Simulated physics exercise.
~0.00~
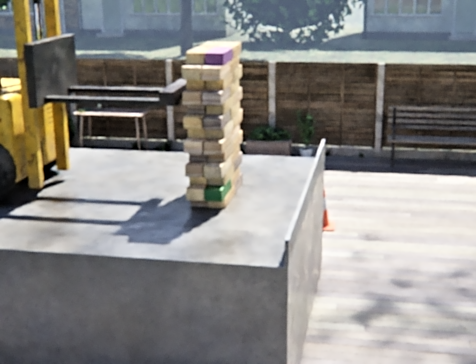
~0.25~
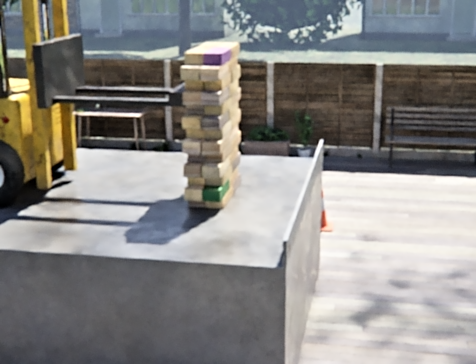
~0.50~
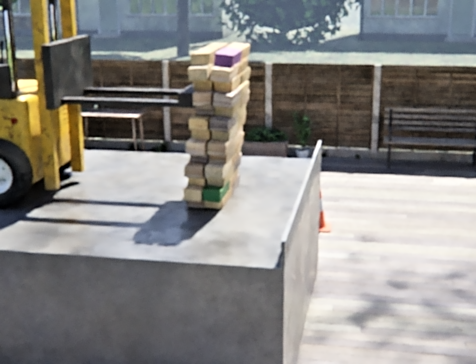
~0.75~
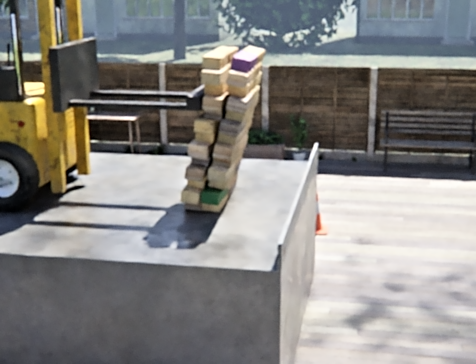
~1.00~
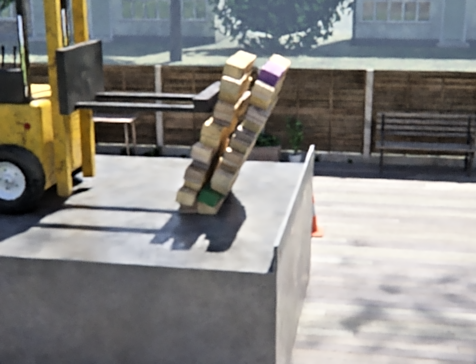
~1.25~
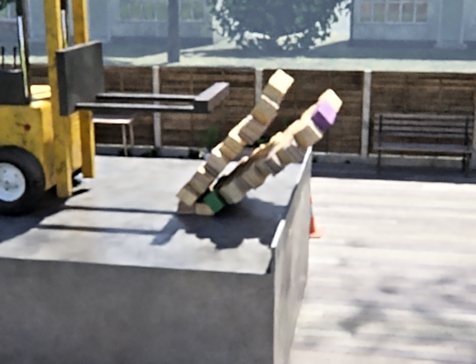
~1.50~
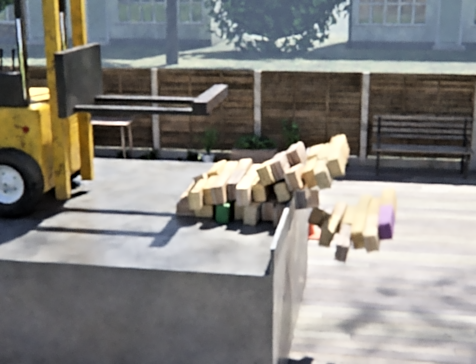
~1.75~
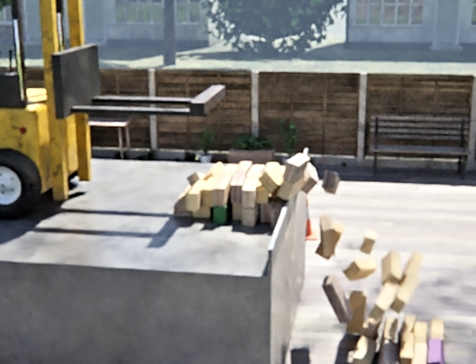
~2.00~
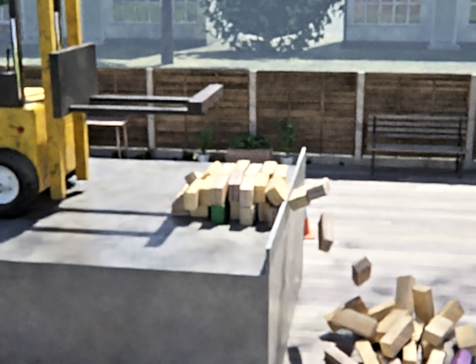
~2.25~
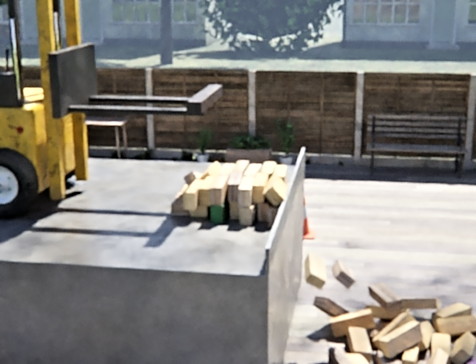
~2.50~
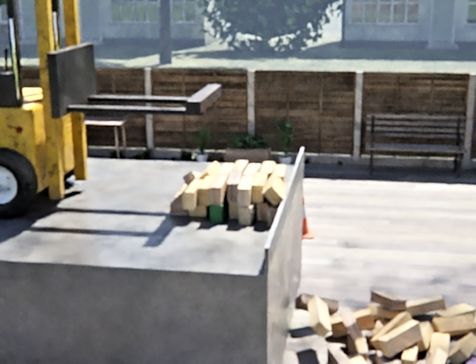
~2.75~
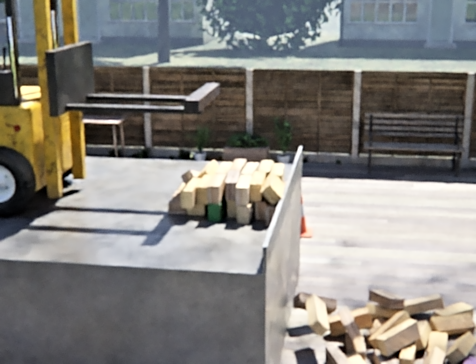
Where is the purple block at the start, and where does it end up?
At the start the purple block sits at the top of the tower on the platform. By the end it has fallen over the edge to the ground at the lower right, by the heap of fallen blocks.
In a yard, a forklift's beam topples a wooden block tower, spilling many pieces off a platform.
